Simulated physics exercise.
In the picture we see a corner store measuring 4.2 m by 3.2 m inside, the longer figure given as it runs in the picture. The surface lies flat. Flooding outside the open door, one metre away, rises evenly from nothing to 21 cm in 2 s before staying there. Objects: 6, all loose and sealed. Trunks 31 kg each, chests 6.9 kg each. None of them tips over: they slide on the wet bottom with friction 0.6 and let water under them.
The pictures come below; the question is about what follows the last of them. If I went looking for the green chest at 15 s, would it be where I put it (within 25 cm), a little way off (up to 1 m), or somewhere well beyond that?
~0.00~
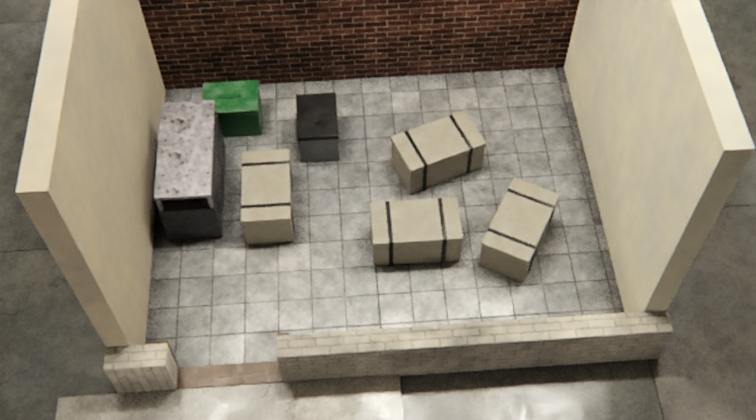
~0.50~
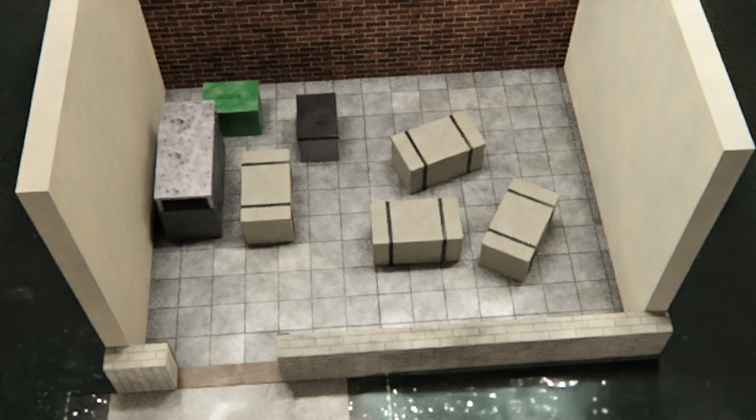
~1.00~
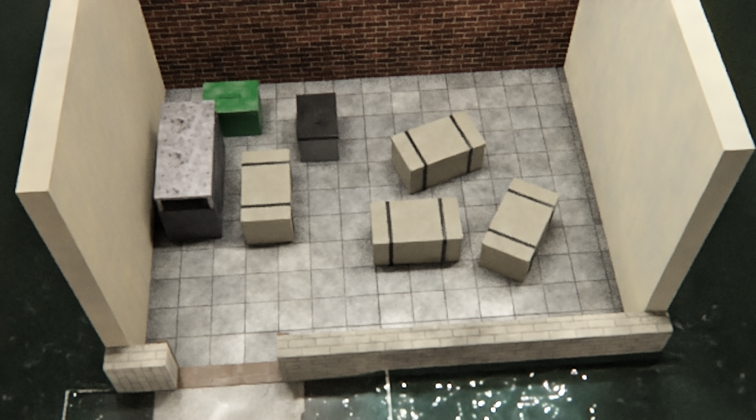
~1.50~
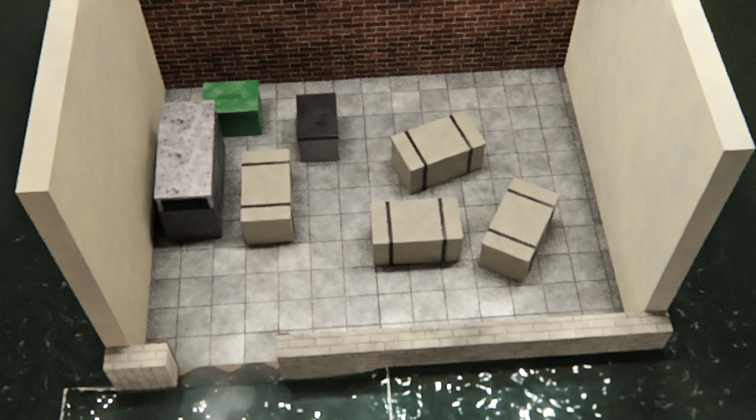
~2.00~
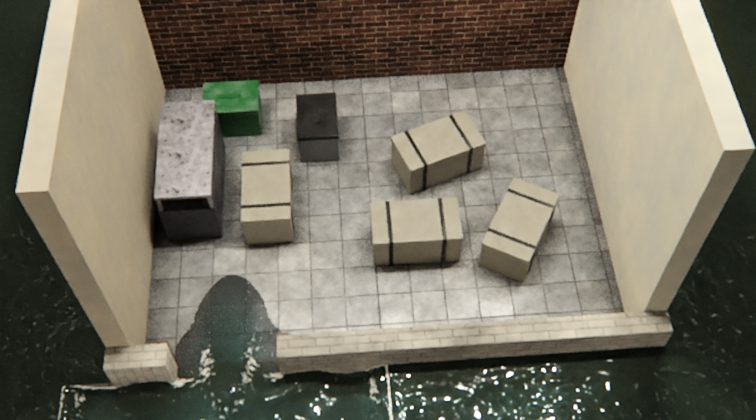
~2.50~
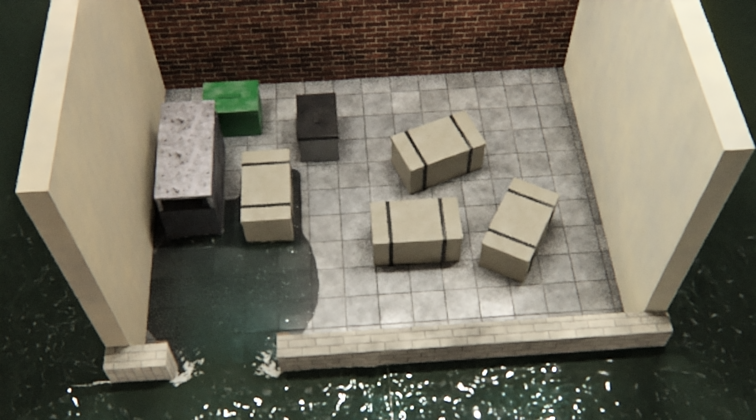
You would find it well beyond that.
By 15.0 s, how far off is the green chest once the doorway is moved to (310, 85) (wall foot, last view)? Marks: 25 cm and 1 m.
In that case the green chest would have gone a great distance.
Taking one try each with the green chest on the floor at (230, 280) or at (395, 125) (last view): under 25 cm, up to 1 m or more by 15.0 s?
First try: It covers a big distance; second try: It covers a big distance.
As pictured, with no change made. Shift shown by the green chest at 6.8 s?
Displacement by then near 120 cm.
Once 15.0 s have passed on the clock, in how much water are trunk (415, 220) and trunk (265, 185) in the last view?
Depth approx. 11 cm / 15 cm.
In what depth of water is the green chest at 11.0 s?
Close to 14 centimetres.
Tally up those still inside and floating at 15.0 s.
Total: 6.
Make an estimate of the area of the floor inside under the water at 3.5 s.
At that time the wet patch spans about 4.5 m2.
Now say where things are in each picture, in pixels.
The first frame shows the green chest at (230, 97), on the bottom; water covers 0.0 m2; 0 of 6 have shifted.
The second frame shows the green chest at (230, 97), on the bottom; water covers 0.0 m2; 0 of 6 have shifted.
The third frame shows the green chest at (230, 97), on the bottom; water covers 0.0 m2; 0 of 6 have shifted.
The fourth frame shows the green chest at (230, 97), on the bottom; water covers 0.0 m2; 0 of 6 have shifted.
The fifth frame shows the green chest at (230, 97), on the bottom; water covers 0.5 m2; 0 of 6 have shifted.
The sixth frame shows the green chest at (230, 97), on the bottom; water covers 1.8 m2; 0 of 6 have shifted.
After 3.5 s the green chest is near (230, 97), 0.0 m from its start, aground; 0 afloat.
After 6.8 s the green chest is near (344, 68), 1.2 m from its start, afloat; 2 afloat.
After 11.0 s the green chest is near (514, 56), 2.9 m from its start, afloat; 3 afloat.
After 15.0 s the green chest is near (554, 76), 3.2 m from its start, afloat; 6 afloat.
